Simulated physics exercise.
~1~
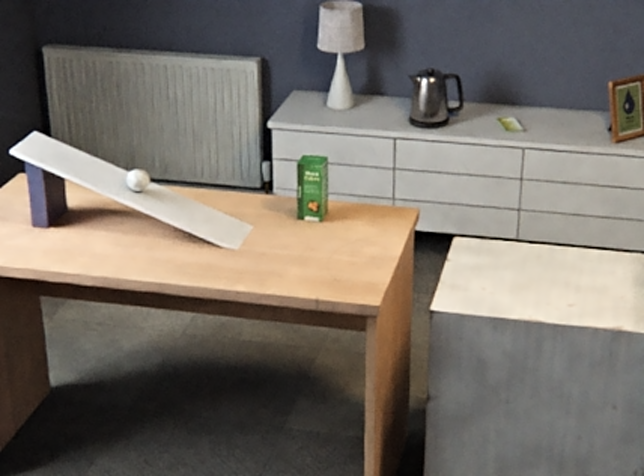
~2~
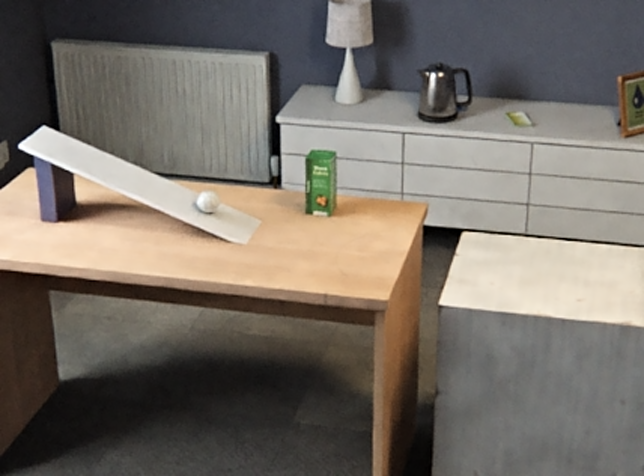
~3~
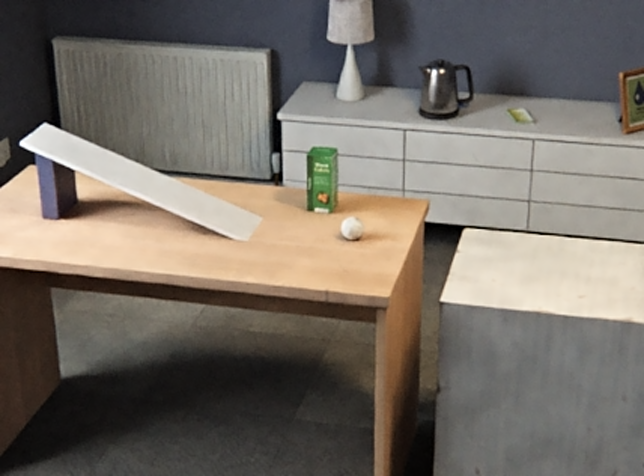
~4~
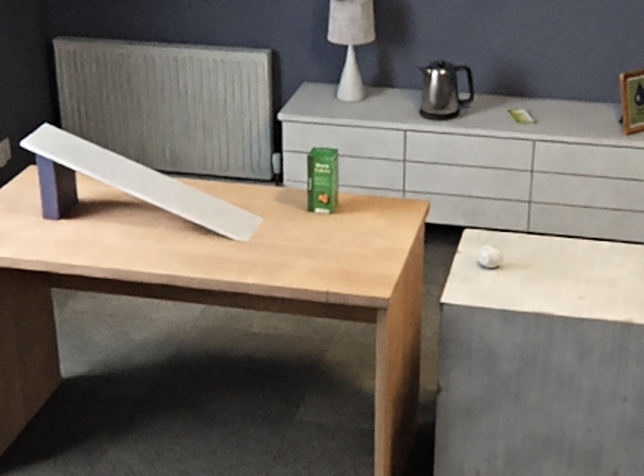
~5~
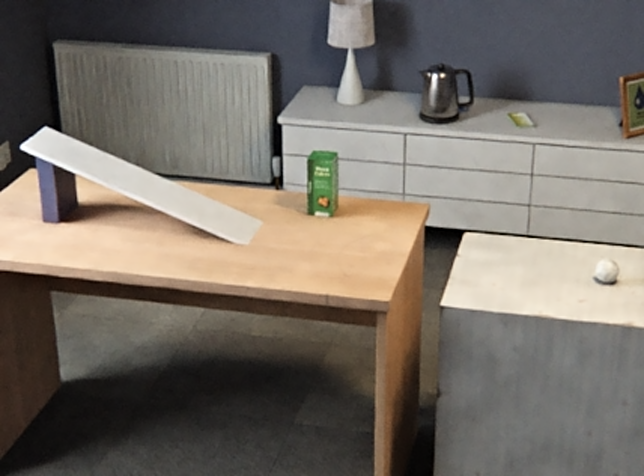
In an office, a white ball rolls down a ramp rightward and crosses onto a lower block.
